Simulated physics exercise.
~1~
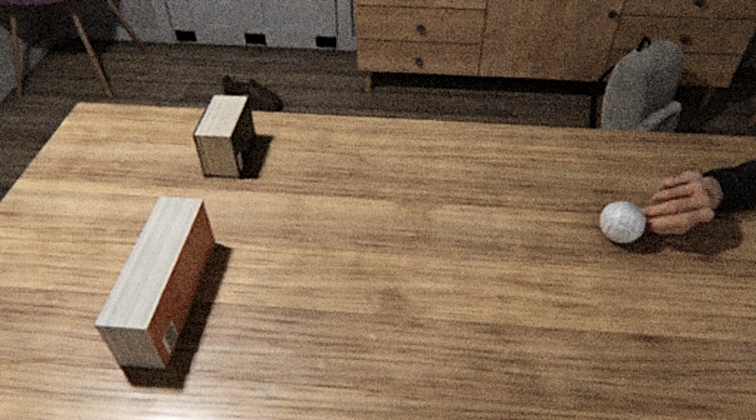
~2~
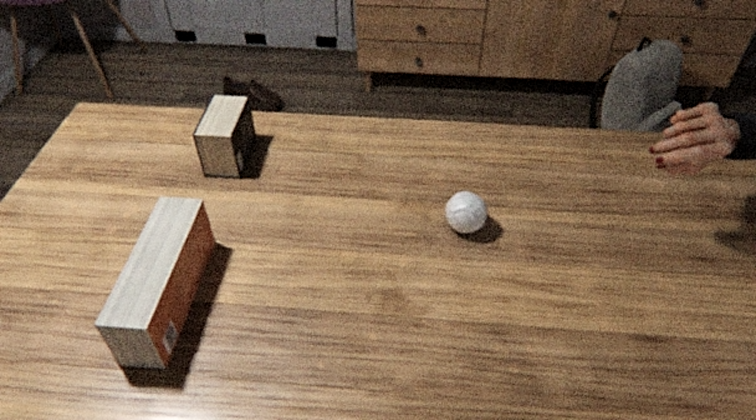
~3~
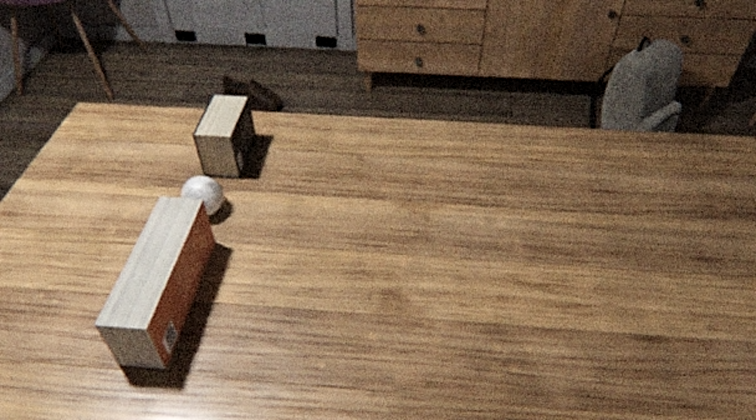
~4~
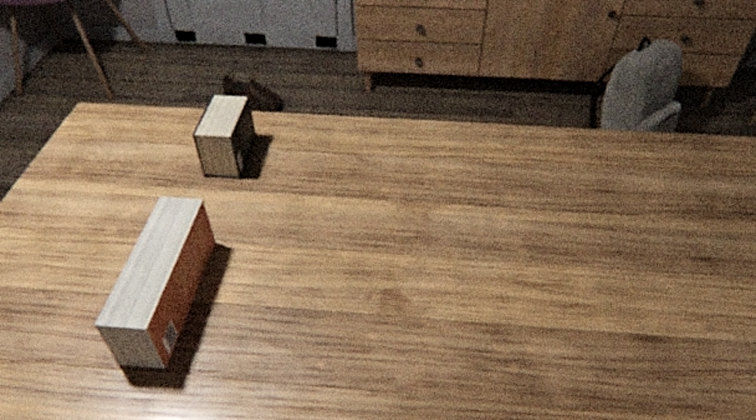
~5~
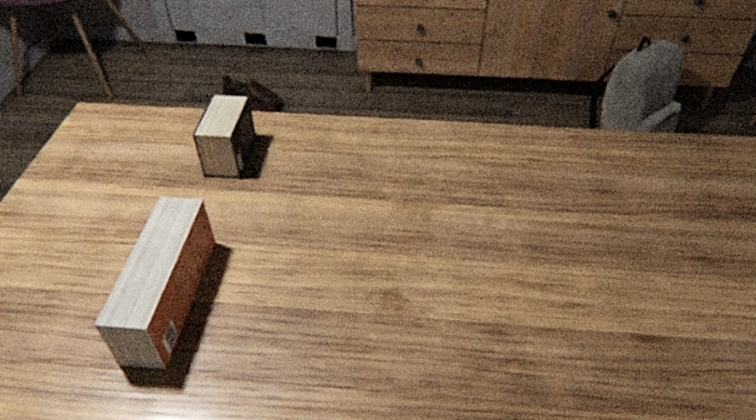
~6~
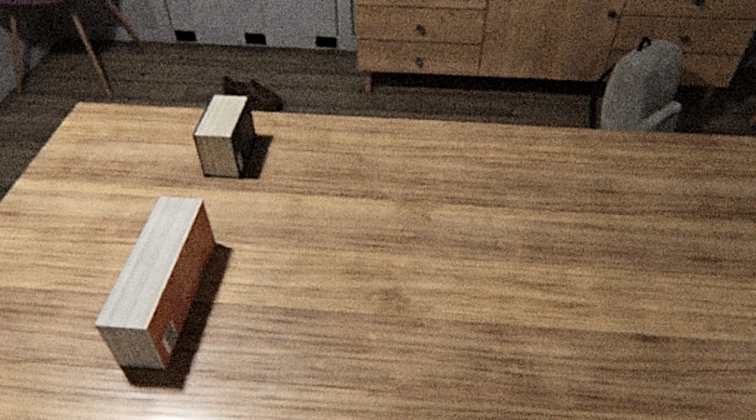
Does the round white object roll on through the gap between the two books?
Yes, it rolls through the gap and goes out of sight, and both books stay in their places.
On a wooden table in a dim room with drawers behind, an orange book and a smaller black book stand toward the left with a gap between them. A hand at the right edge is beside a round white object. The object rolls left across the tabletop as the hand lets go and draws back. With the hand gone from view, it reaches the opening between the two books. It passes through and is no longer in sight, while both books stay in their places on the otherwise empty table.
